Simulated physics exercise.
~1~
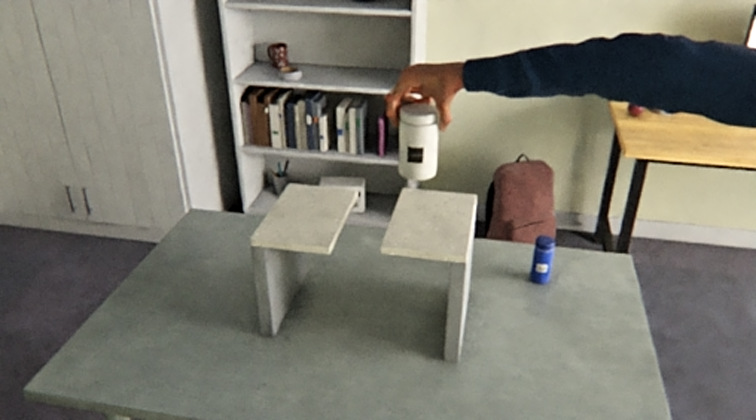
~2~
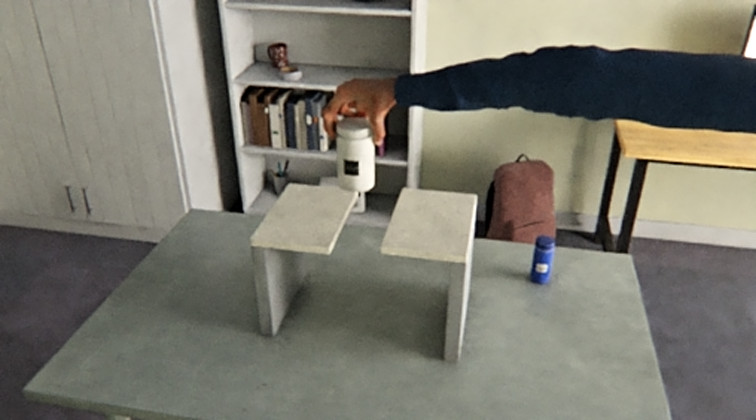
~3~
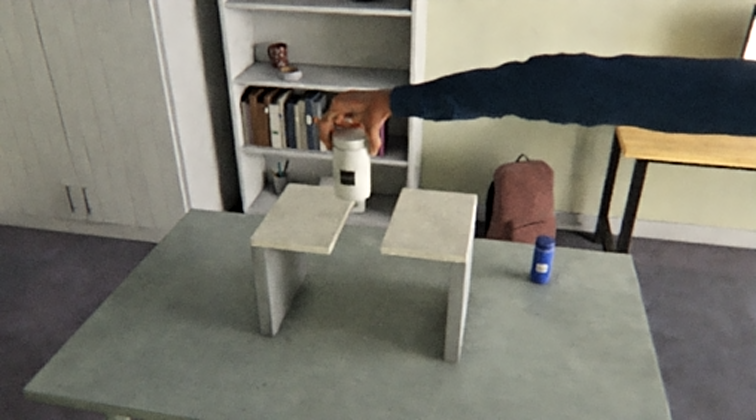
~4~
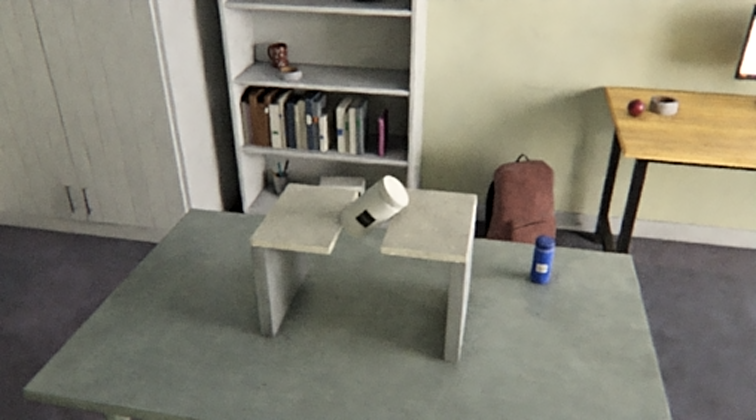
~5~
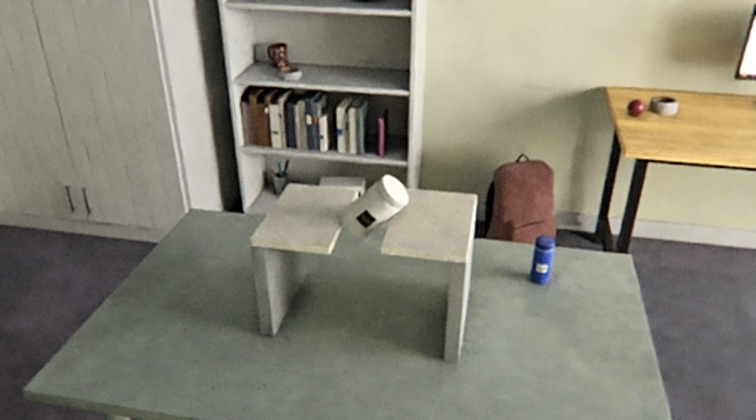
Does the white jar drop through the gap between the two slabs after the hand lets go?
No, the white jar does not fall through. It tips over and stays caught at the top, leaning in the gap between the slabs.
A hand held a white jar above two pale raised slabs on a table, moved it left and lowered it near the gap, then let go and withdrew. The jar tipped to the right and ended up leaning, caught between the slabs.
